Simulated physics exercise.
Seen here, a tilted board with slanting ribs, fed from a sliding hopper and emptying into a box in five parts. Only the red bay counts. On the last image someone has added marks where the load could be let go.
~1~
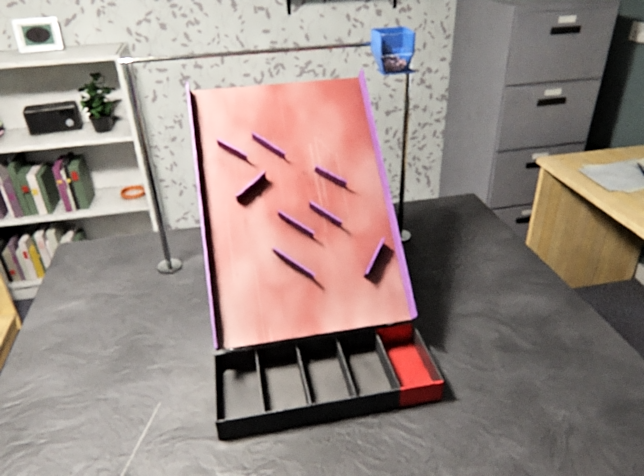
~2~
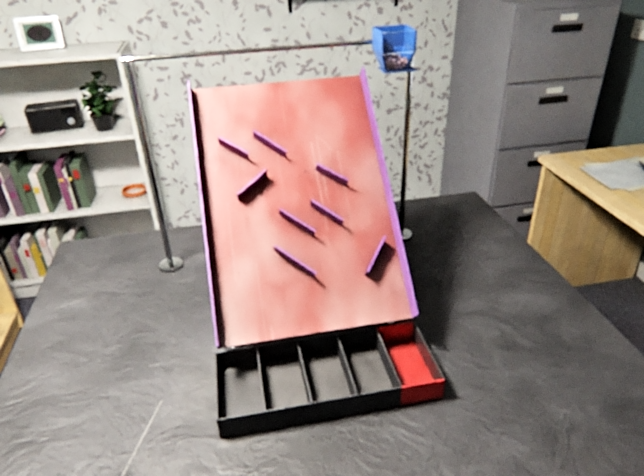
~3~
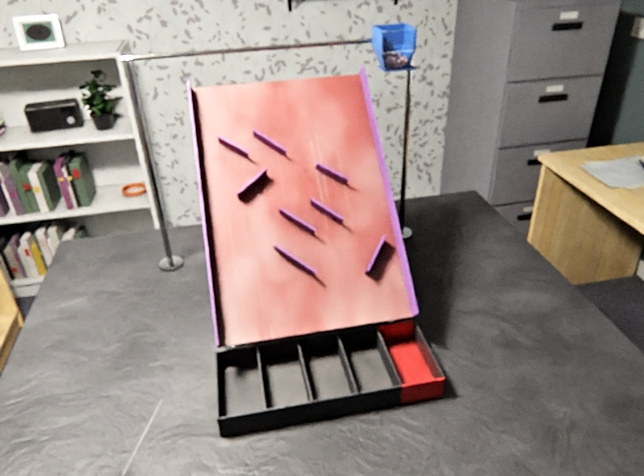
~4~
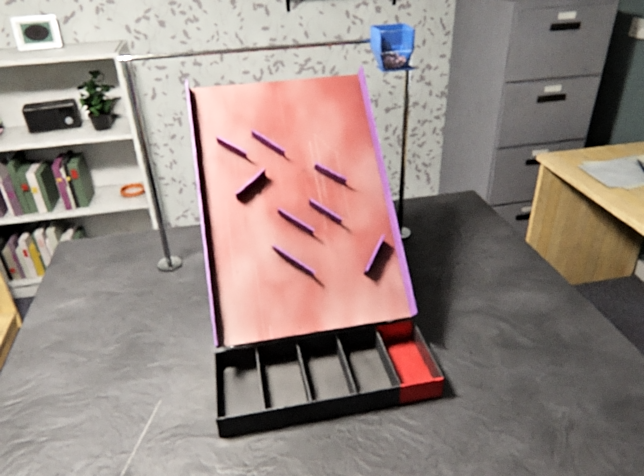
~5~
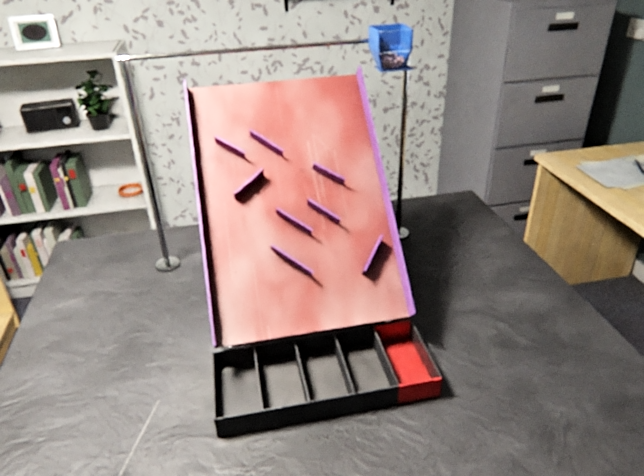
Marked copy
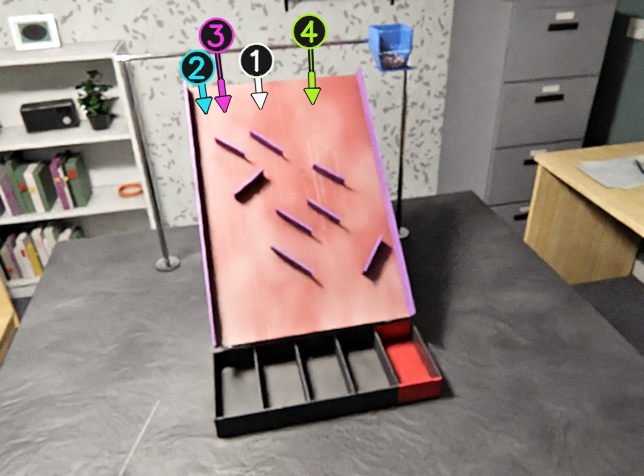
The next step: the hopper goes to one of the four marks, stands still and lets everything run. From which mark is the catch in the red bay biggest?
4 beats the others.
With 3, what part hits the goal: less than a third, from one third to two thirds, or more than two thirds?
Less than a third.
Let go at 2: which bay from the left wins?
It is the first one.
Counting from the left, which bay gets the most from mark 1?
The fourth from the left.
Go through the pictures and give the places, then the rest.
Hopper (394, 62), sugar pearls, door shut, in the first frame.
Ribs (218, 137) to (248, 153), (254, 130) to (286, 151), (237, 194) to (266, 169), in the second frame.
Ribs (317, 163) to (349, 179), (280, 208) to (316, 230), (311, 199) to (344, 219), in the third frame.
Ribs (273, 245) to (315, 272), (367, 271) to (384, 235), in the fourth frame.
Red bay (420, 389), number 5 of 5 from the left, in the fifth frame.
On the marked copy, mark 1 meets the board at (260, 103); mark 2 meets the board at (205, 107); mark 3 meets the board at (224, 106); mark 4 meets the board at (312, 98).
Choosing 1, about a tenth in the red bay, the larger part in other bays, just a few outside the box.
Choosing 2, just a few in the red bay, roughly two thirds in other bays, roughly a third outside the box.
Choosing 3, about a tenth in the red bay, the larger part in other bays, about a tenth outside the box.
Choosing 4, roughly a third in the red bay, roughly a third in other bays, roughly a quarter outside the box.
